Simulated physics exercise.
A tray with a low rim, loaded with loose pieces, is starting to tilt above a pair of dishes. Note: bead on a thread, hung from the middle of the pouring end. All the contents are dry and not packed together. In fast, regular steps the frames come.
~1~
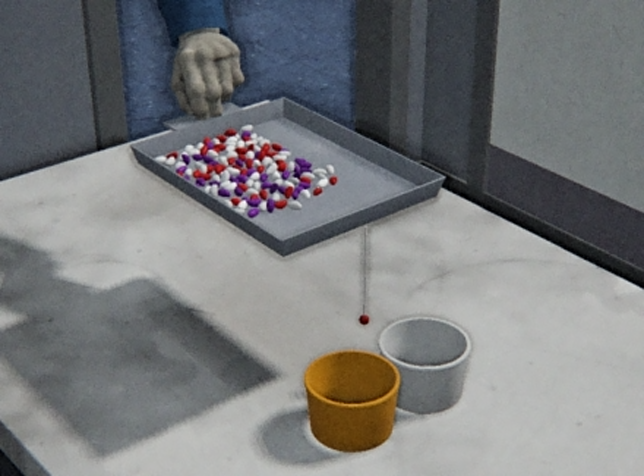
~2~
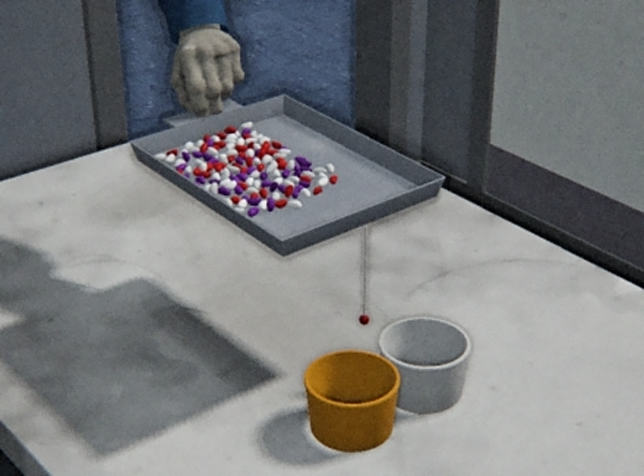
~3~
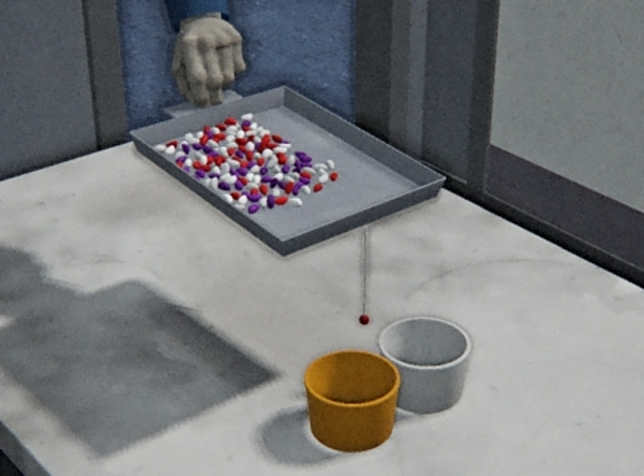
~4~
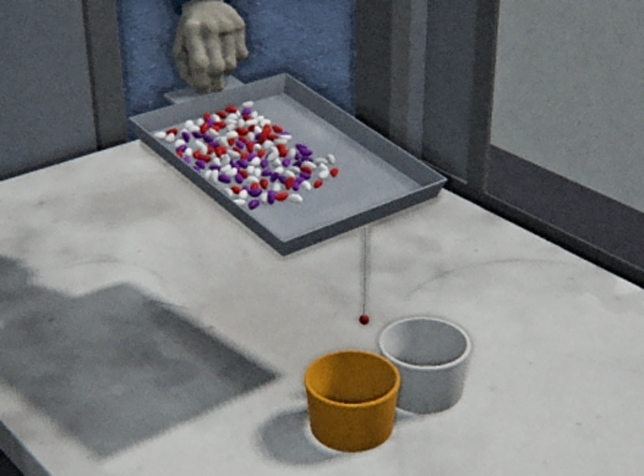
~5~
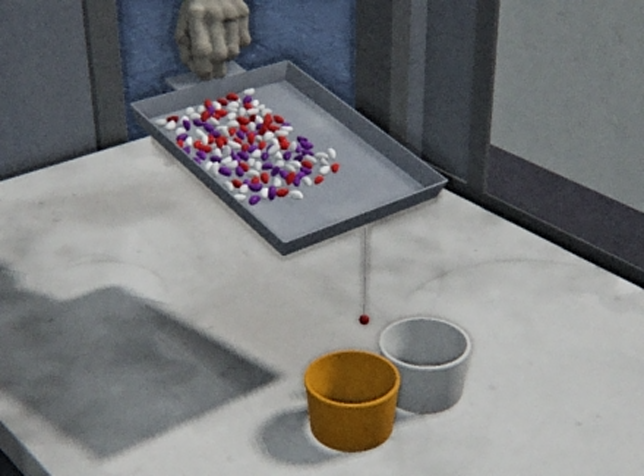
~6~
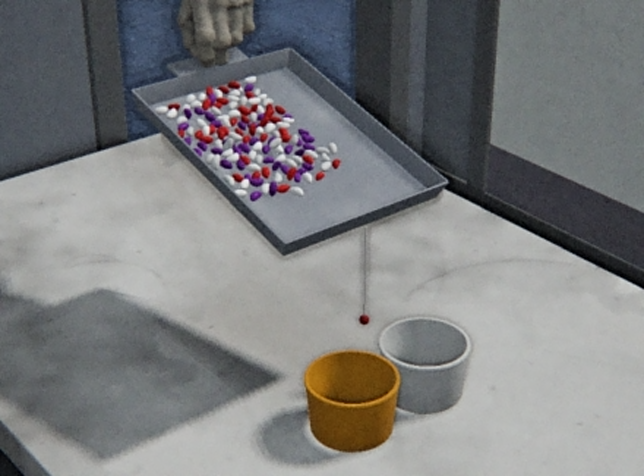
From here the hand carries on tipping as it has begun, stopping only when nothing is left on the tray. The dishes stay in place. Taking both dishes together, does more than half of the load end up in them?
The dishes catch most of the load.
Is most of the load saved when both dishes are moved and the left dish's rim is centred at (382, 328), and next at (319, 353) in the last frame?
Held in all, by try: A smaller portion, then a smaller portion.
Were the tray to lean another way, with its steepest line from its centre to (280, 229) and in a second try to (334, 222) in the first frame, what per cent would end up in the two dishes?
First heading roughly 10 %, second roughly 80 %.
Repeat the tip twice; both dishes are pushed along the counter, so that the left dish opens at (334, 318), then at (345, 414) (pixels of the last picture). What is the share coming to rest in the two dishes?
Respectively 0 percent and 40 percent.
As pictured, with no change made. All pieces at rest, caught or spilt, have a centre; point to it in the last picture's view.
About (405, 397).
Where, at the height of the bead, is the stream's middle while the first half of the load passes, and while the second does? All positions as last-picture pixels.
First near (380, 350), later near (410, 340).
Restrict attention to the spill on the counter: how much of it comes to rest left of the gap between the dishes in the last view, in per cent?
It amounts to some 20 percent.
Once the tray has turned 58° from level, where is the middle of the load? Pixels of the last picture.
Somewhere near pixel (353, 205).
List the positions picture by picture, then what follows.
In the first picture, corners of the pouring end near (283, 236) and (437, 177), level; middle of the load near (244, 172), jelly beans; left dish near (382, 419); right dish near (454, 382); bead on its thread near (364, 320).
In the second picture, corners of the pouring end near (283, 236) and (437, 177), level; middle of the load near (244, 171).
In the third picture, corners of the pouring end near (284, 236) and (438, 177), tipped barely, level across its low end; middle of the load near (244, 165).
In the fourth picture, corners of the pouring end near (285, 237) and (439, 178), tipped a little, level across its low end; middle of the load near (244, 156).
In the fifth picture, corners of the pouring end near (286, 237) and (440, 179), tipped a little, level across its low end; middle of the load near (245, 148).
In the sixth picture, corners of the pouring end near (287, 238) and (441, 180), tipped clearly, level across its low end; middle of the load near (246, 139); left dish near (382, 419); right dish near (454, 382).
Shortly afterwards, tray tipped steeply; all but a few on the tray; only a few in the right dish; only a few in the air.
Next, tray tipped right over; the bulk on the tray; only a few in the left dish; a little in the right dish; only a few outside both; a little in the air.
Some moments later, tray tipped past a quarter turn; near a third in the left dish; near a third in the right dish; near a quarter outside both.
In the end, tray tipped past a quarter turn; near a third in the left dish; near a third in the right dish; near a quarter outside both.
